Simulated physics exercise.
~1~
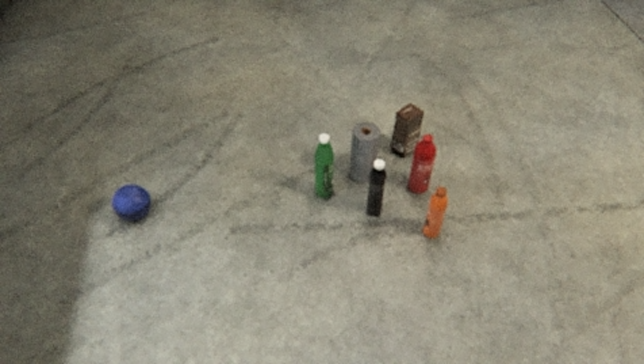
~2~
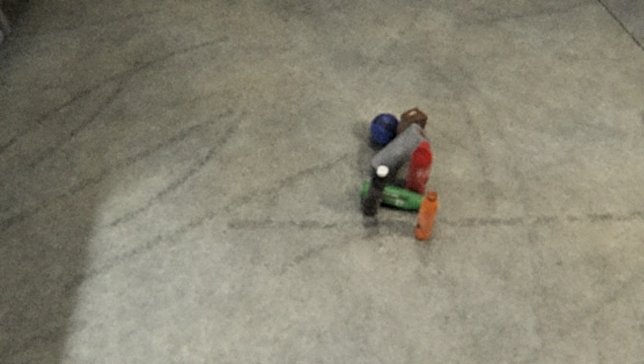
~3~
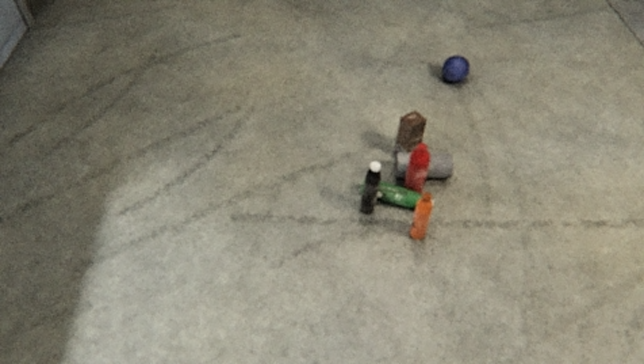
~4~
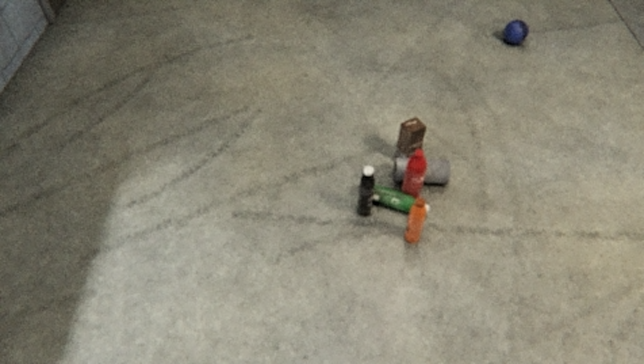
On the concrete floor, a blue ball rolls in, topples the green bottle and grey roll, and rolls away.
